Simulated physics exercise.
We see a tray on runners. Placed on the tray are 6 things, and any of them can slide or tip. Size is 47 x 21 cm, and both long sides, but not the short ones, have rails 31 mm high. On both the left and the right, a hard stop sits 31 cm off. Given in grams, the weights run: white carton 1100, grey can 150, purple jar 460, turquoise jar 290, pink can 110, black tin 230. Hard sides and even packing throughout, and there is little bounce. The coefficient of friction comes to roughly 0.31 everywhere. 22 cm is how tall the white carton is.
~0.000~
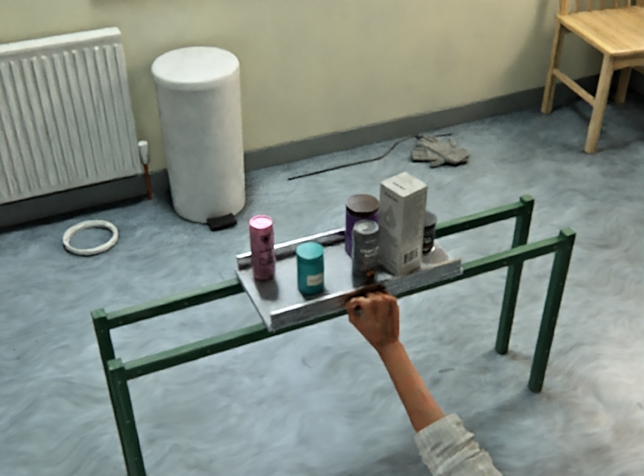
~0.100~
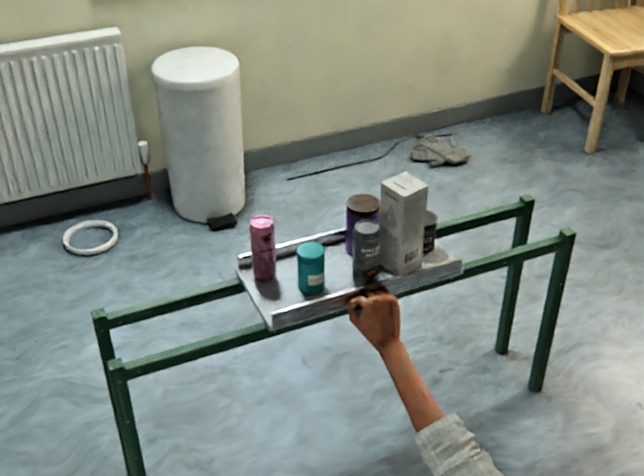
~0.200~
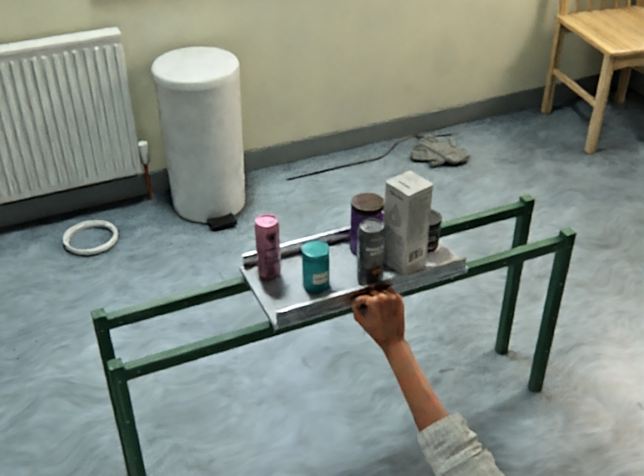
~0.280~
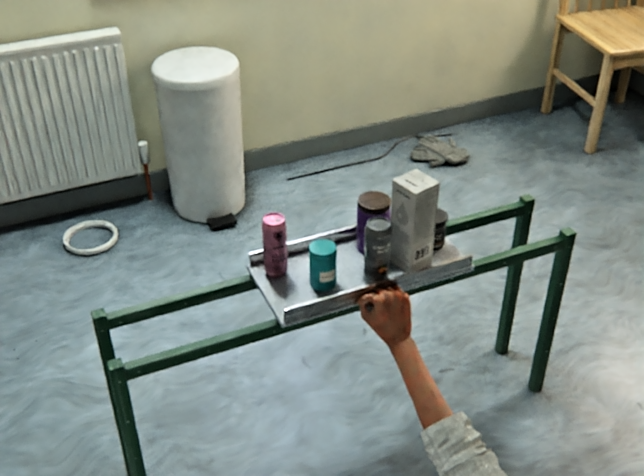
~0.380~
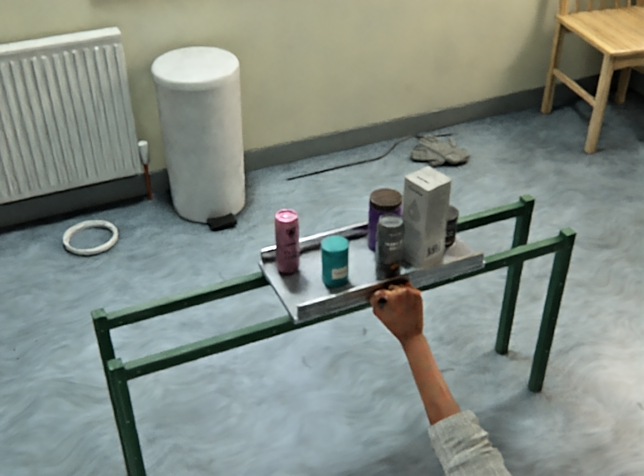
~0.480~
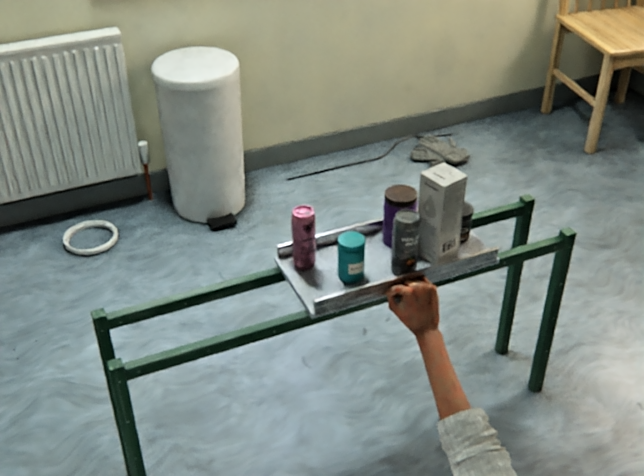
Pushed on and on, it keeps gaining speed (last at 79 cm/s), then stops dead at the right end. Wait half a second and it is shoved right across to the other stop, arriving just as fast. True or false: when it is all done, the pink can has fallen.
False, it remains upright.
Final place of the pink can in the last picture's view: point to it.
At roughly (126, 285).
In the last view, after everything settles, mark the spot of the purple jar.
Resting point, approx. (237, 260) px.
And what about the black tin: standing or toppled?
Well, the black tin tumbles down.
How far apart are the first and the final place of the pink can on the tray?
Net distance near 0 cm.
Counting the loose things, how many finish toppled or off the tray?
1.
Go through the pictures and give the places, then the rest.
The first picture shows tray midway; pink can (263, 249); white carton (401, 226).
The second picture shows tray midway; turquoise jar (311, 268).
The third picture shows tray moved 1 cm right; white carton (407, 225).
The fourth picture shows tray moved 3 cm right; grey can (377, 252).
The fifth picture shows tray moved 6 cm right; turquoise jar (335, 262).
The sixth picture shows tray moved 10 cm right; pink can (304, 239); white carton (440, 216).
After 0.88 s, tray moved 31 cm right; pink can moved 4 cm near (401, 213); white carton moved 4 cm; grey can moved 4 cm.
After 1.28 s, tray moved 31 cm right; black tin now off the tray; pink can moved 9 cm near (418, 209); white carton moved 10 cm.
After 2.48 s, tray moved 3 cm left; pink can moved 9 cm near (287, 243); white carton moved 9 cm; grey can moved 9 cm.
After 2.98 s, tray moved 31 cm left; pink can moved 3 cm near (141, 281); white carton moved 4 cm; grey can moved 3 cm.
In the end (3.5 s), off the tray and tipped over, black tin; the other 5 under 5 cm from the start. In the last view, pink can near (126, 285).
